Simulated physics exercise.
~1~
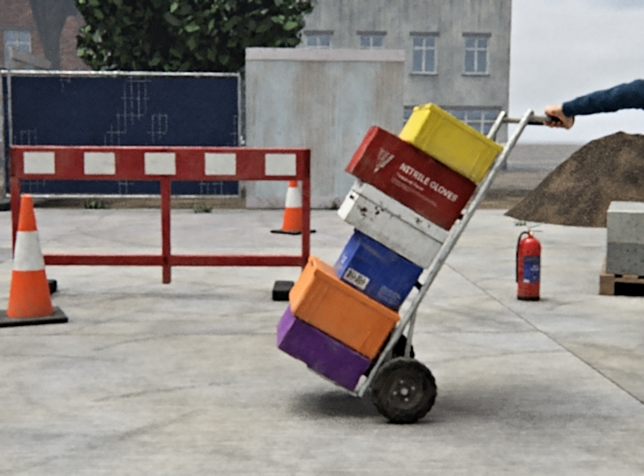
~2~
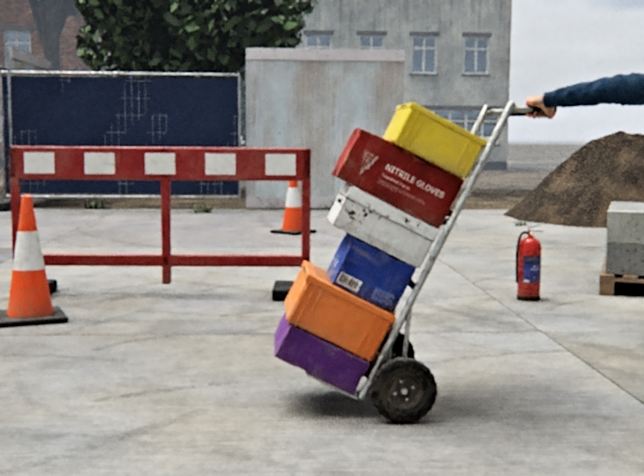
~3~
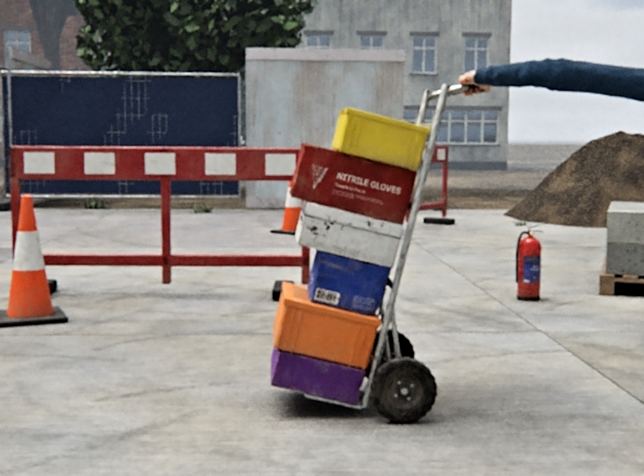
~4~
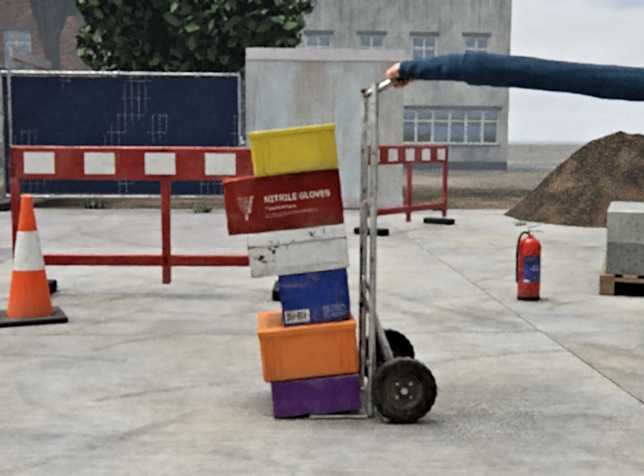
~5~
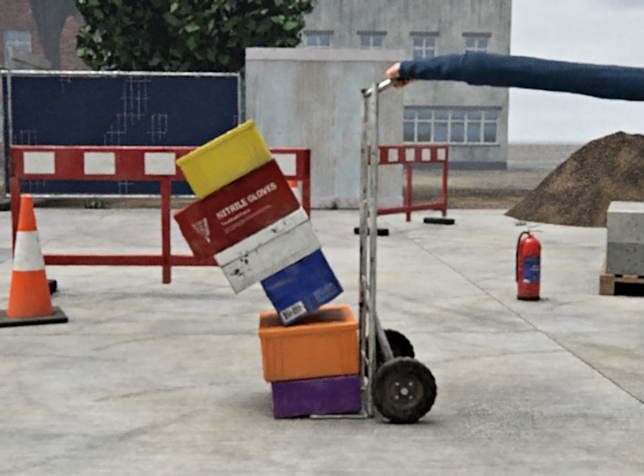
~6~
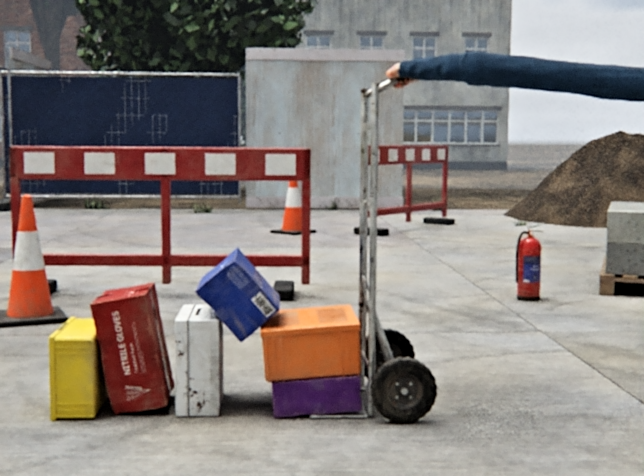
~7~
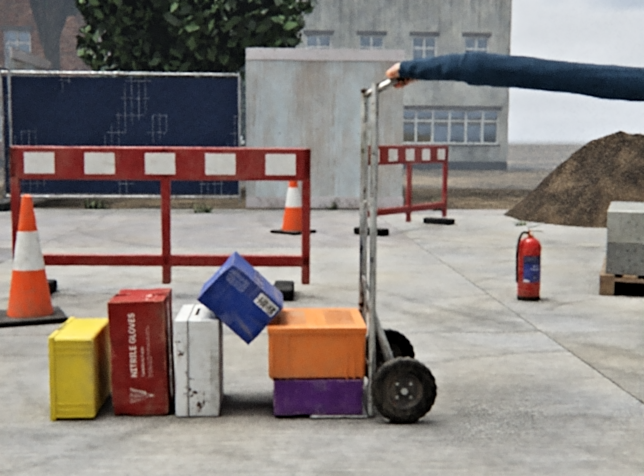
On a concrete yard with barriers and cones, an arm swings a tilted hand truck upright, and its stack of six coloured boxes topples left; the yellow, red and white ones land on the ground, the blue leans between white and orange, and orange and purple remain stacked.
